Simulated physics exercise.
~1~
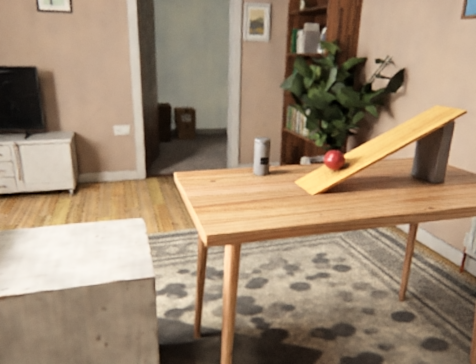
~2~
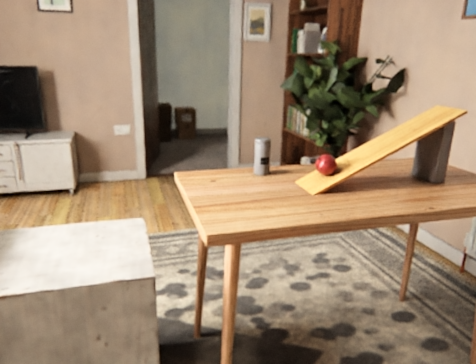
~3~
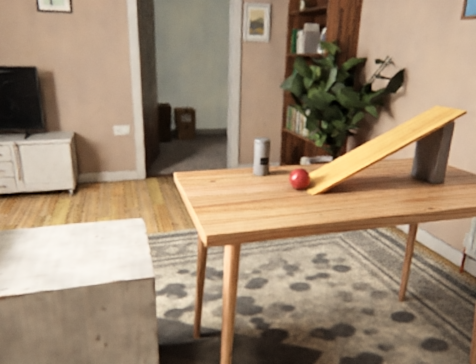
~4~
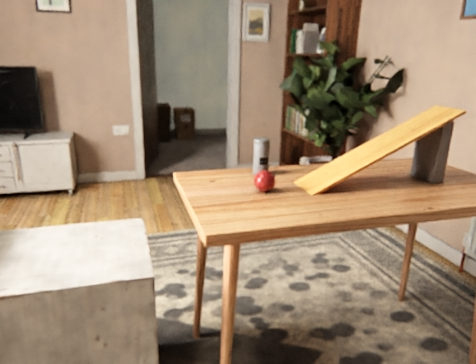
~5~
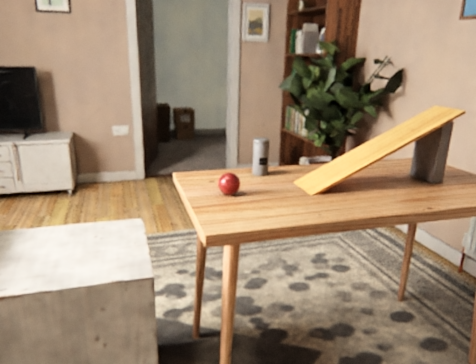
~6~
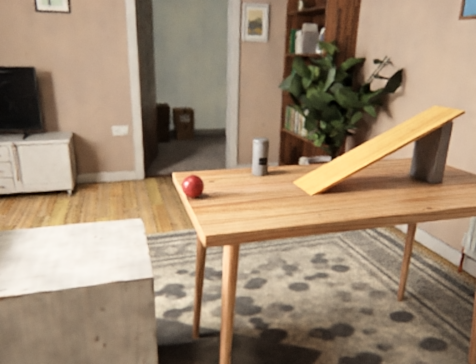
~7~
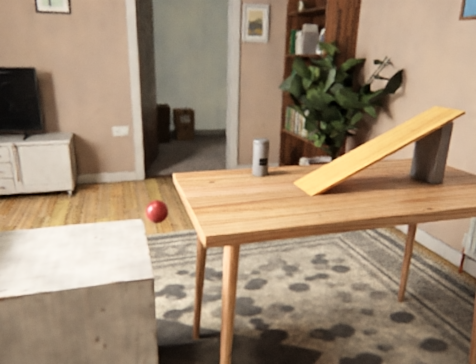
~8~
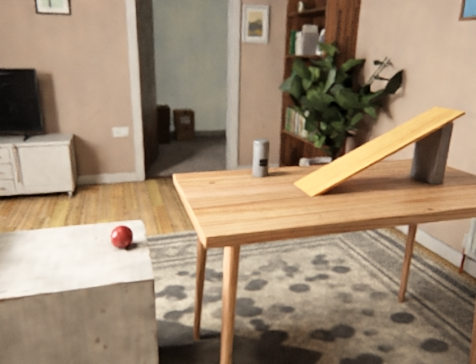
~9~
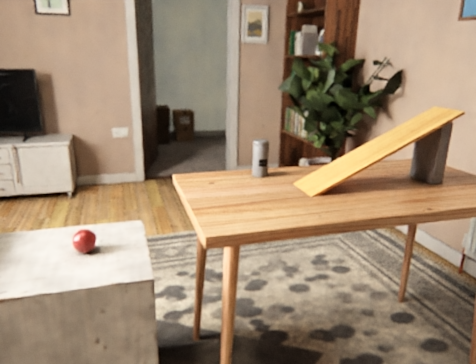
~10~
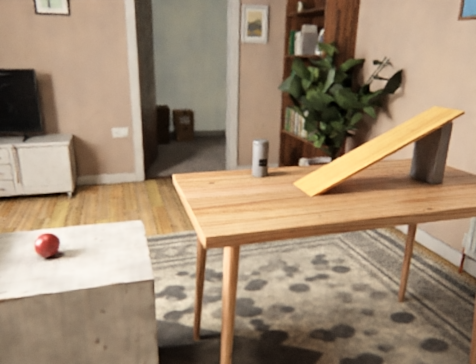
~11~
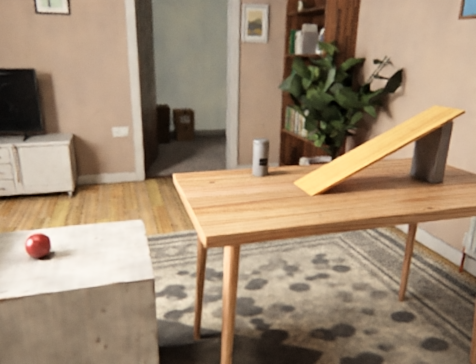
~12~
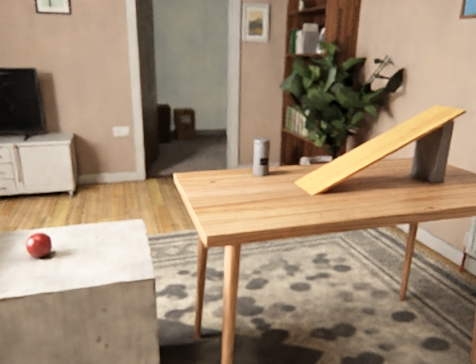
In a living room, a red apple rolling down a ramp, crossing the table and gap, and stopping on a lower cabinet.
